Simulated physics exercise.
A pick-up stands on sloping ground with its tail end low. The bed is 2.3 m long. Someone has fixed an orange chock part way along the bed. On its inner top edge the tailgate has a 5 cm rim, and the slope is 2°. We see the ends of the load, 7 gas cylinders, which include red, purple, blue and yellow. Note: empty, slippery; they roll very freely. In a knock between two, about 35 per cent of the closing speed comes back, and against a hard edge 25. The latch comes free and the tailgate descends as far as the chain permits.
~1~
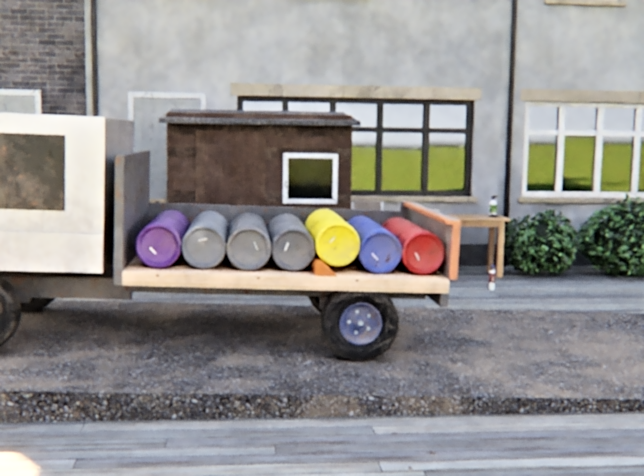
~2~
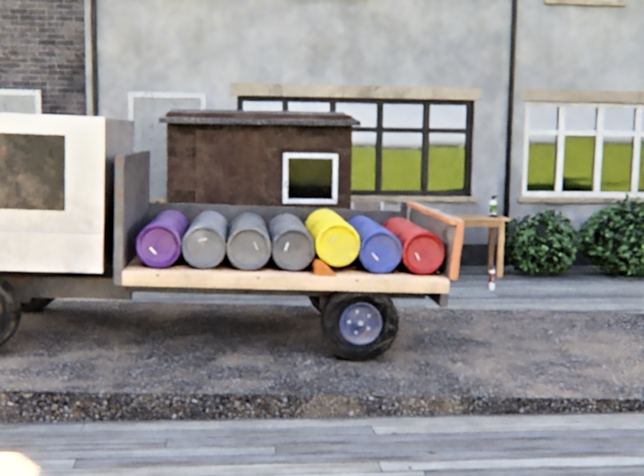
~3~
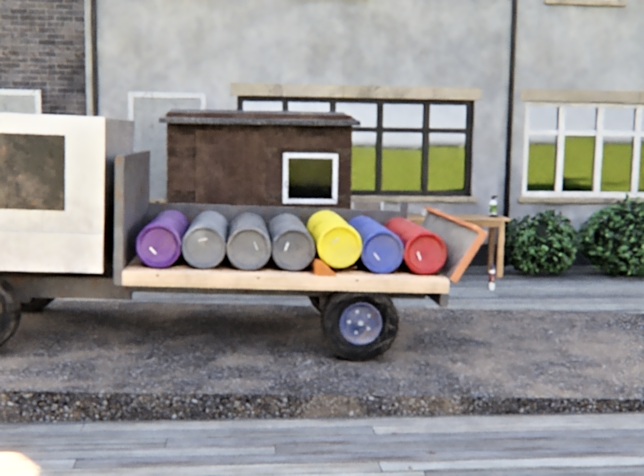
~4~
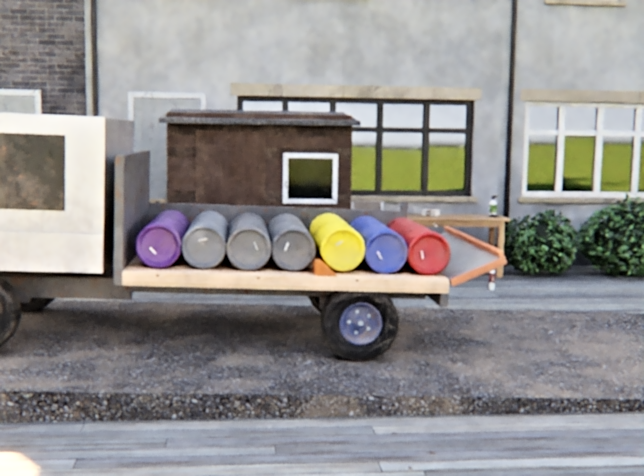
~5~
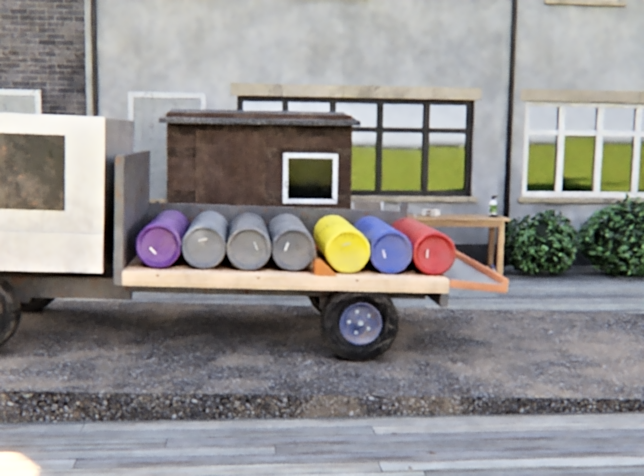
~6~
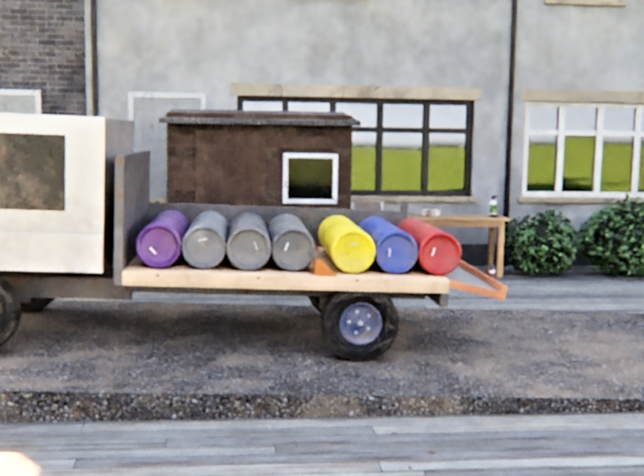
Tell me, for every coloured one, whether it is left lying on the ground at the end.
Red: Falls off, purple: Never leaves, blue: Falls off, yellow: Falls off.
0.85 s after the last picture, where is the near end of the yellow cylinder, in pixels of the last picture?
(389, 253), more or less.
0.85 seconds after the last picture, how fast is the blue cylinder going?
It's travelling at about 0.3 m/s.
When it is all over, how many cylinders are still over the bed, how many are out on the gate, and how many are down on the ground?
4 / 0 / 3.
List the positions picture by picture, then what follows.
The first picture shows red at (424, 254), purple at (158, 246), blue at (381, 253), yellow at (338, 245); gate 88° above level, tip at (457, 223); 7 of the 7 make up the bottom layer on the bed.
The second picture shows red at (425, 254), purple at (158, 246), blue at (381, 253), yellow at (338, 245); gate 84° above level, tip at (460, 224).
The third picture shows red at (426, 254), purple at (158, 246), blue at (383, 253), yellow at (340, 246); gate 59° above level, tip at (483, 233).
The fourth picture shows red at (430, 254), purple at (158, 246), blue at (387, 253), yellow at (343, 250); gate 23° above level, tip at (503, 261).
The fifth picture shows red at (435, 254), purple at (158, 246), blue at (392, 253), yellow at (348, 252); gate 6° below level, tip at (504, 289).
The sixth picture shows red at (441, 254), purple at (158, 246), blue at (397, 253), yellow at (354, 252); gate 14° below level, tip at (502, 296).
Then, 0.9 s after the last picture, red is on the gate, 40 cm past the hinge, rolling right; purple is on the bed, 210 cm short of the hinge; blue is on the bed, 10 cm short of the hinge, rolling right; yellow is on the bed, 45 cm short of the hinge, rolling right; 0 out so far.
Then, 1.8 s after the last picture, red is off the vehicle; blue is on the gate, 40 cm past the hinge, rolling right; yellow is on the bed, 5 cm short of the hinge, rolling right; no change for purple; 1 out so far.
Then, 3.0 s after the last picture, red is out on the ground; blue is out on the ground; yellow is dropping off the gate; no change for purple; 3 out so far.
At rest (5.4 s after the last picture), red is out on the ground; purple is on the bed, 210 cm short of the hinge; blue is out on the ground; yellow is off the vehicle; 3 out so far.
